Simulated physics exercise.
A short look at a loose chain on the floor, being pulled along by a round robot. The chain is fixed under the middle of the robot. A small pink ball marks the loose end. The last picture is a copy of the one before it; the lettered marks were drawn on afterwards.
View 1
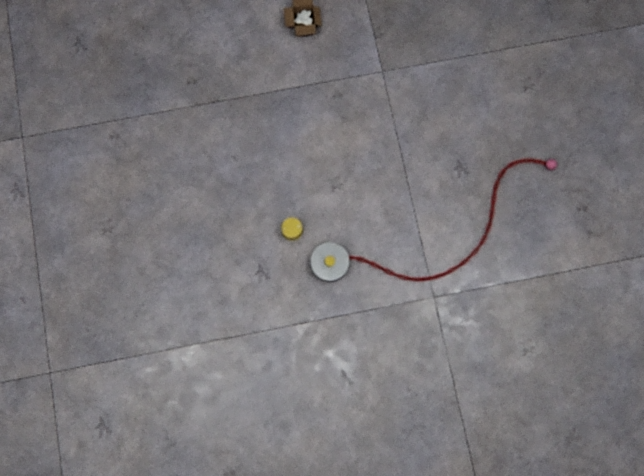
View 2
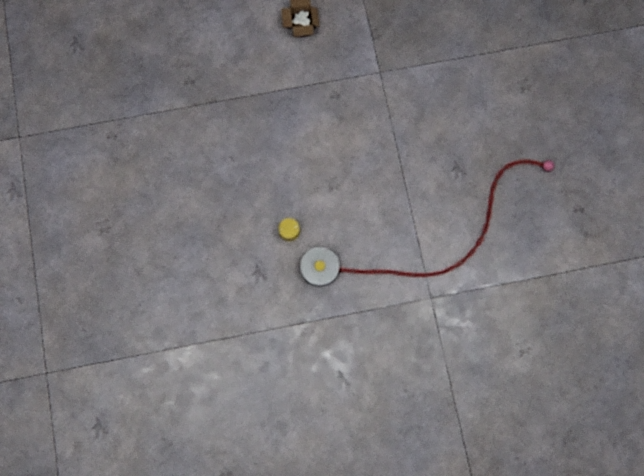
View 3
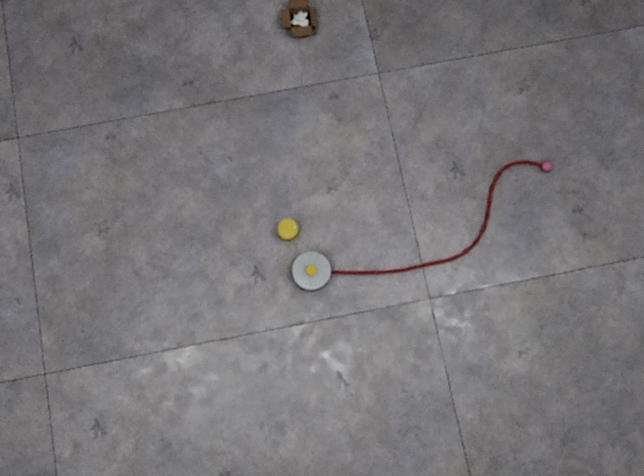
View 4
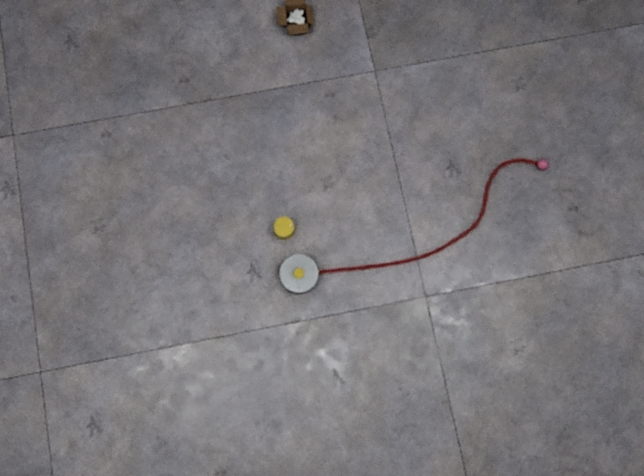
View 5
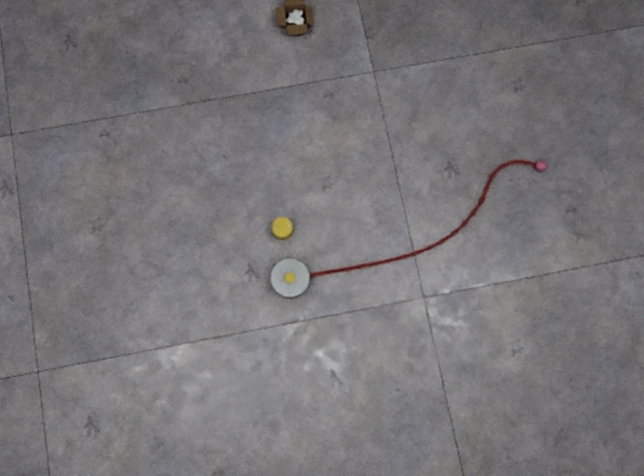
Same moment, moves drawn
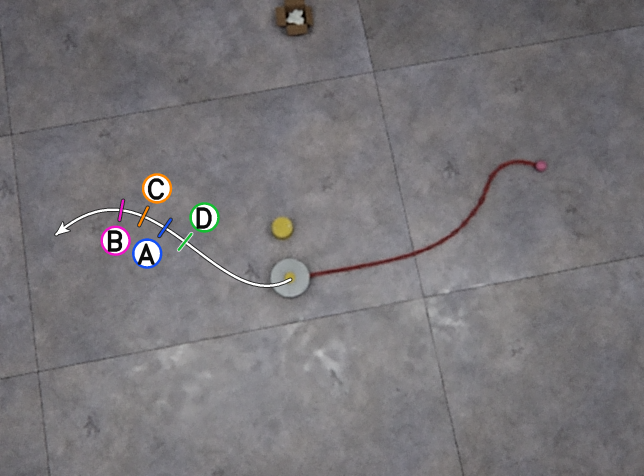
A round grey robot moves slowly left and slightly down, pulling a red chain behind it.
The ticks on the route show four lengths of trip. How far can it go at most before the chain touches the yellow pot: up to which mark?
D.
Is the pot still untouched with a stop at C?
No.
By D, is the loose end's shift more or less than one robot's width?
More.
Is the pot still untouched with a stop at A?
No.
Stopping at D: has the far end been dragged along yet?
Yes.
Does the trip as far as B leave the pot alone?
No.
On the marked copy, A at (165, 228); B at (121, 210); C at (143, 216); D at (185, 242); the route from (290, 280) via (175, 235) to (56, 235).
Following D. Soon after the start, robot (248, 282), middle of the chain (397, 240), free end (521, 168).
Later, robot (213, 262), middle of the chain (366, 243), free end (498, 183).
In the end, robot (184, 241), middle of the chain (339, 241), free end (477, 195); nothing has been touched.
As for the rest, A brings the chain against the pot; B brings the chain against the pot; C brings the chain against the pot.
